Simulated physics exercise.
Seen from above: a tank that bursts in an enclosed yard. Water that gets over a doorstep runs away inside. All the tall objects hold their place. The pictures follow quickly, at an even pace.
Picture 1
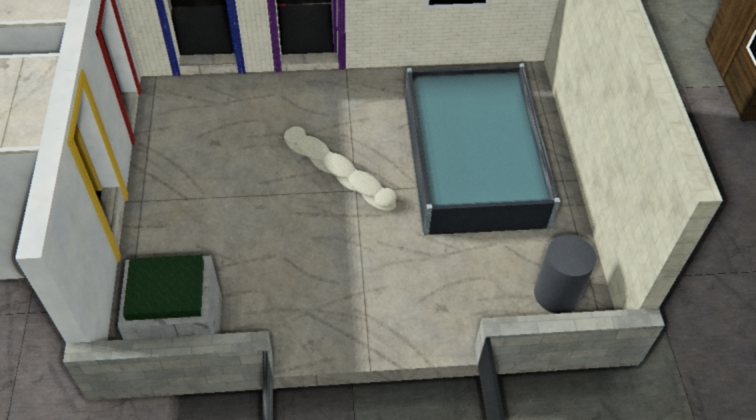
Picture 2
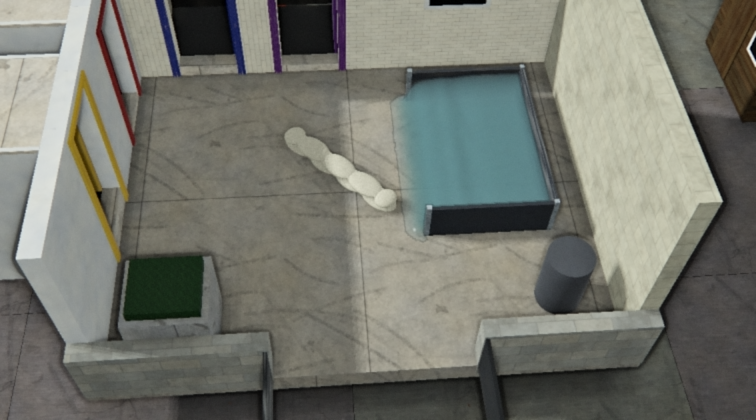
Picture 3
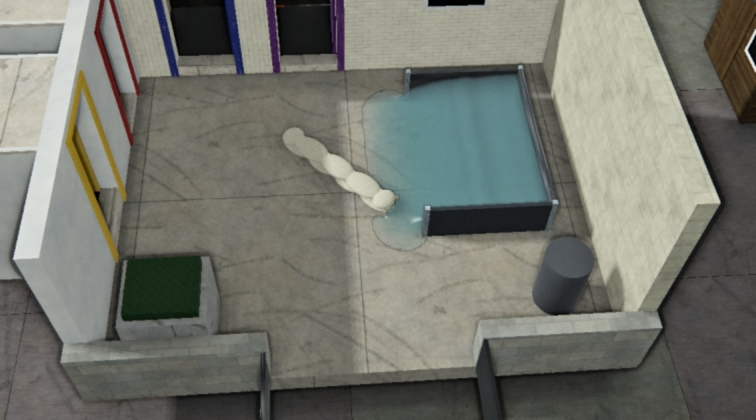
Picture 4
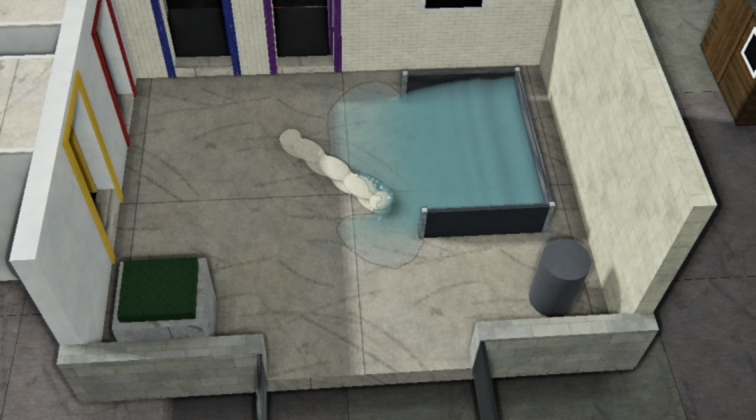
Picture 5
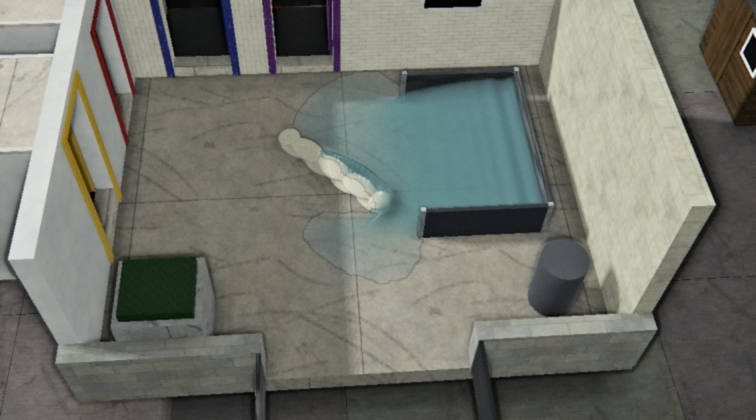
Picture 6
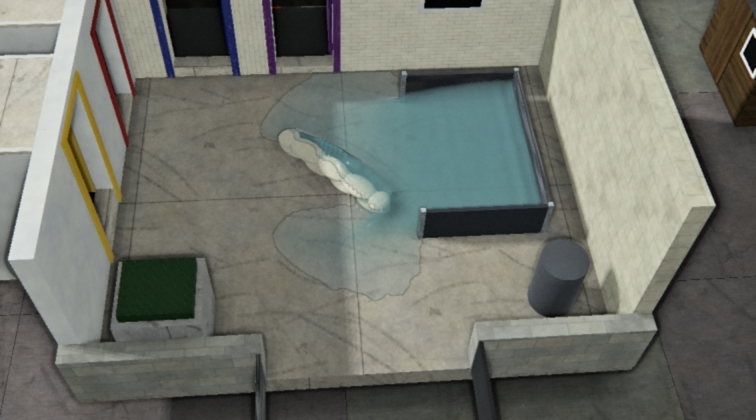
Water pours left from the open side of a tank and spreads around a pale, lumpy barrier.
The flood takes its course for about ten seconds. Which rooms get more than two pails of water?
In the end: The blue door stays under that; the purple door takes more than that; the yellow door stays under that; the red door takes more than that.
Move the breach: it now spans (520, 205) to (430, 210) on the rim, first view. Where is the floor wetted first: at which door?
The one in purple.
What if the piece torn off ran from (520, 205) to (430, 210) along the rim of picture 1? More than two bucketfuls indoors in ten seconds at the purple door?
In short: Purple door lets less in.
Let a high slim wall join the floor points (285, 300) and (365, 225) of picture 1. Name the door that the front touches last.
It is the yellow door.
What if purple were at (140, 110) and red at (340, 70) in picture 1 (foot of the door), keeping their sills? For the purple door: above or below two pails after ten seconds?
Purple door passes that mark.
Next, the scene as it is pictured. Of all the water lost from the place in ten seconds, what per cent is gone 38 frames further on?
About 75 per cent.
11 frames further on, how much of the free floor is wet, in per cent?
Close to 65 %.
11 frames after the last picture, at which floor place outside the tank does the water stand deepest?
Around (136, 86).
A moment on, water covers 45 % of the floor; the blue door wet at the sill, nothing in, the purple door wet at the sill, nothing in, the yellow door not reached, the red door not reached.
Next, water covers 65 % of the floor; the blue door wet at the sill, nothing in, the purple door over two buckets in, the yellow door not reached, the red door under two buckets in.
Then, water covers 65 % of the floor; the blue door under two buckets in, the purple door far over two buckets in, the yellow door wet at the sill, nothing in, the red door far over two buckets in.
Later, water covers 70 % of the floor; the blue door under two buckets in, the purple door far over two buckets in, the yellow door wet at the sill, nothing in, the red door far over two buckets in.
In the end, water covers 95 % of the floor; the blue door under two buckets in, the purple door far over two buckets in, the yellow door wet at the sill, nothing in, the red door far over two buckets in.
